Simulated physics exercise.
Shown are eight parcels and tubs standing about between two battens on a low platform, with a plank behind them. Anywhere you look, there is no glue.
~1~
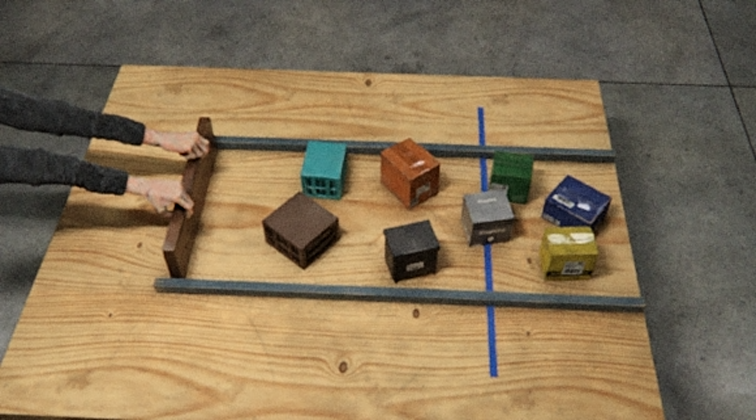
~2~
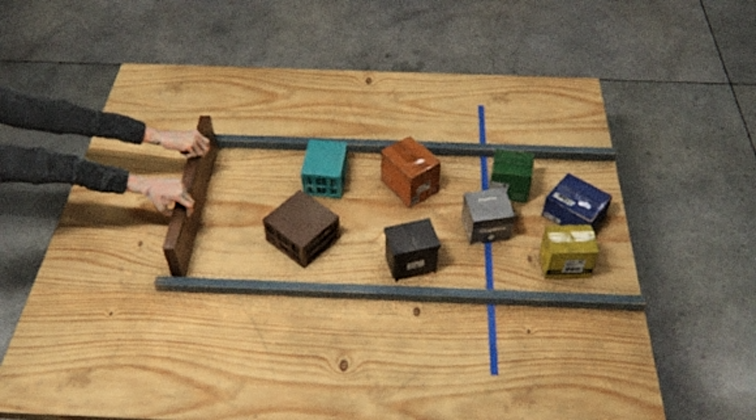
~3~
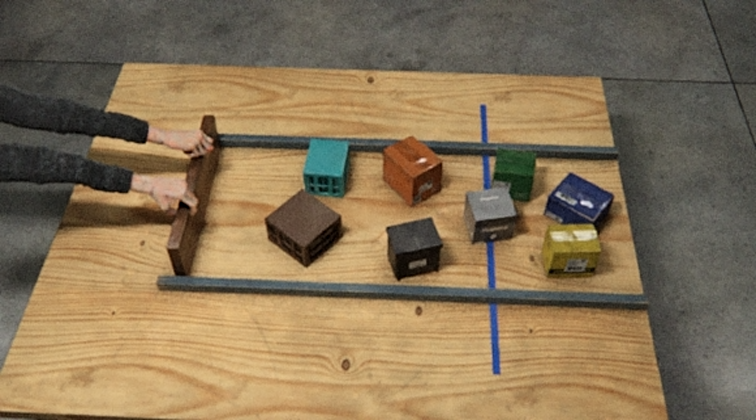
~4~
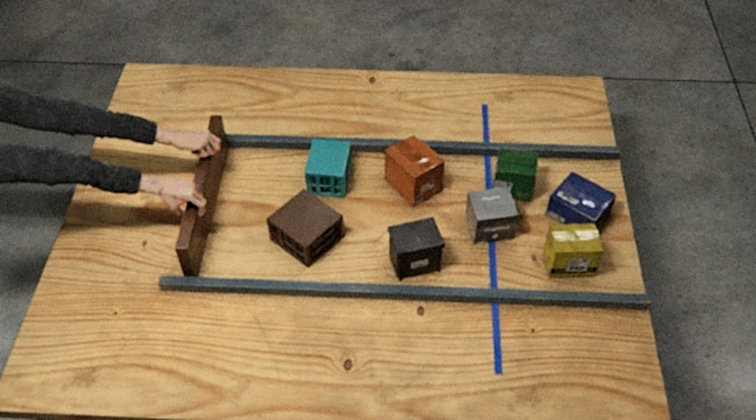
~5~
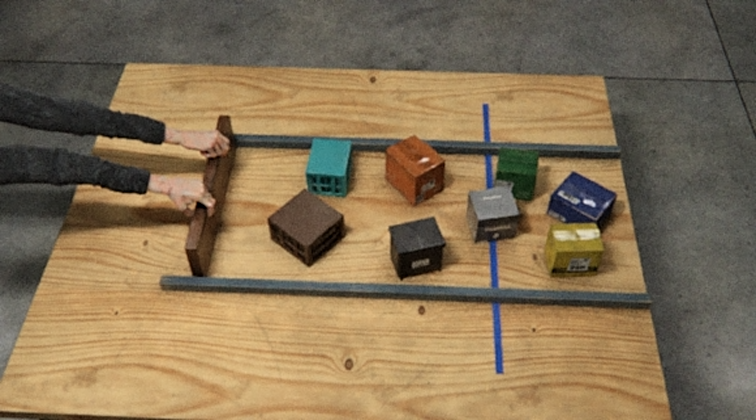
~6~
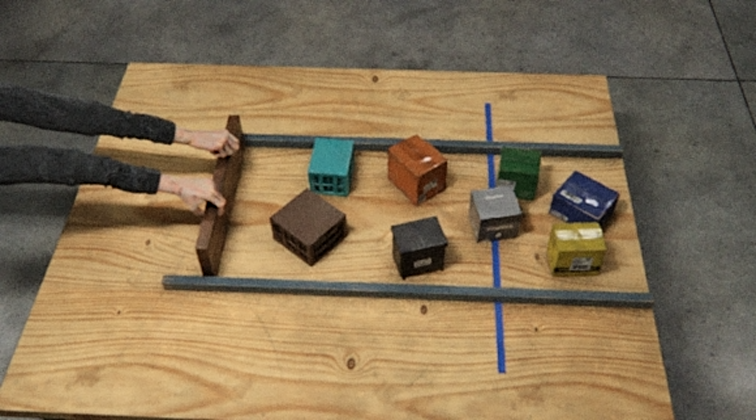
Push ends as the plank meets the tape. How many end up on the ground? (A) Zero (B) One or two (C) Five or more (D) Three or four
(A) Zero.
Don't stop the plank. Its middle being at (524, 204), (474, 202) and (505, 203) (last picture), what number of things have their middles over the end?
Respectively, 1, 0 and 0.
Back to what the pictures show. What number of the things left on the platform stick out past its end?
The count is 1.
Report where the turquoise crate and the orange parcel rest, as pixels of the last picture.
Close to (513, 172); the other close to (555, 177).
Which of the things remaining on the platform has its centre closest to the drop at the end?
Foremost, the blue parcel.
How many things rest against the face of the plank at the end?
At rest, 3 are in contact.
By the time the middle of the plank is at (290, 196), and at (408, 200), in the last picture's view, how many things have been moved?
At that stage 1; at the next, 4.
A little later, none off yet; blue parcel at rest near (584, 203); yellow parcel at rest near (576, 250); green parcel at rest near (518, 173).
Next, none off yet; blue parcel at rest near (585, 203); yellow parcel at rest near (576, 250); green parcel shifted about its own width near (544, 173).
When it is over, the number that fall off is zero.
